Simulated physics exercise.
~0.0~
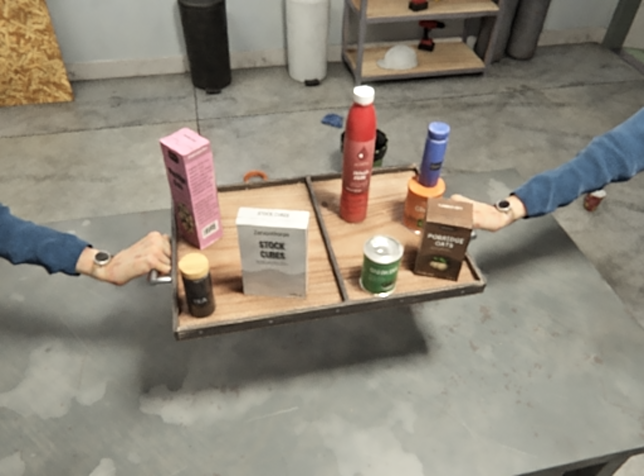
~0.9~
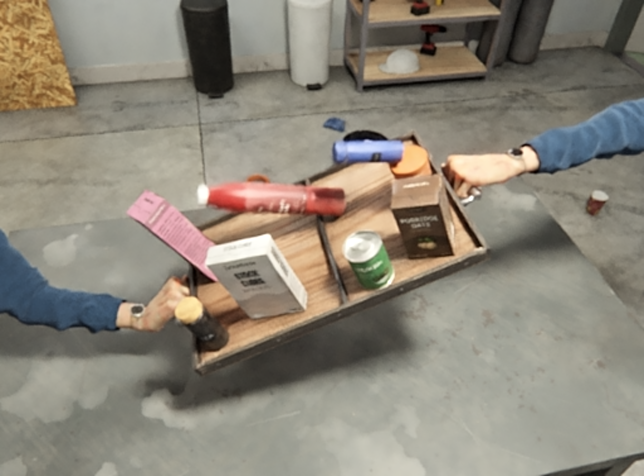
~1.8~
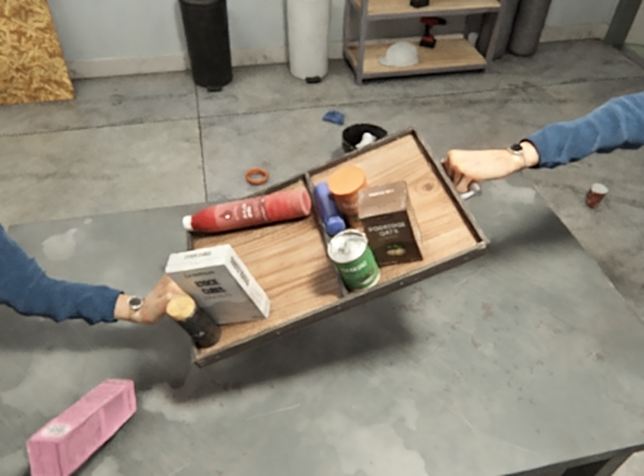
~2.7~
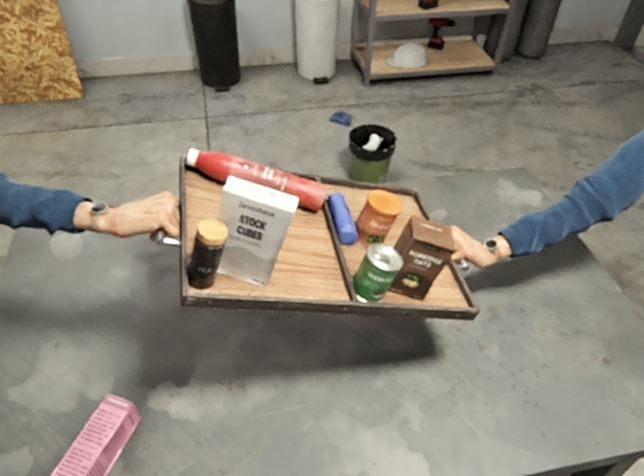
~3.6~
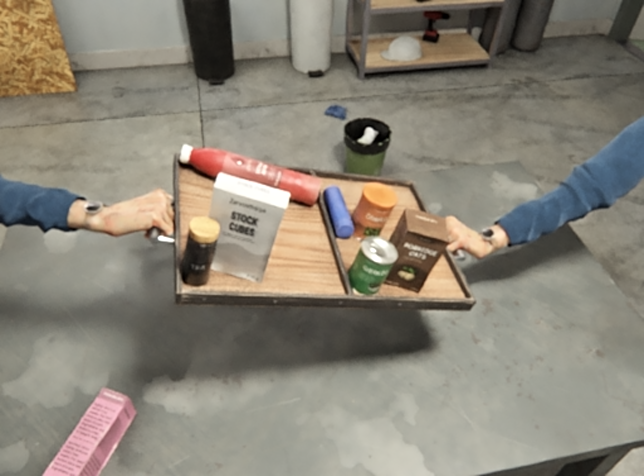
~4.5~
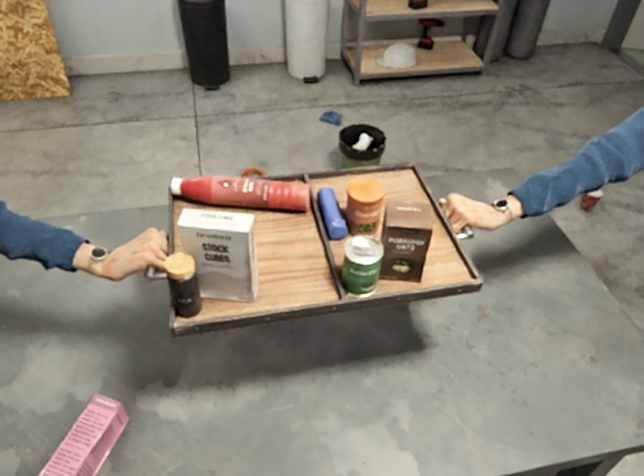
Two hands tilt a loaded tray left, toppling bottles and dropping a pink carton, then level it.
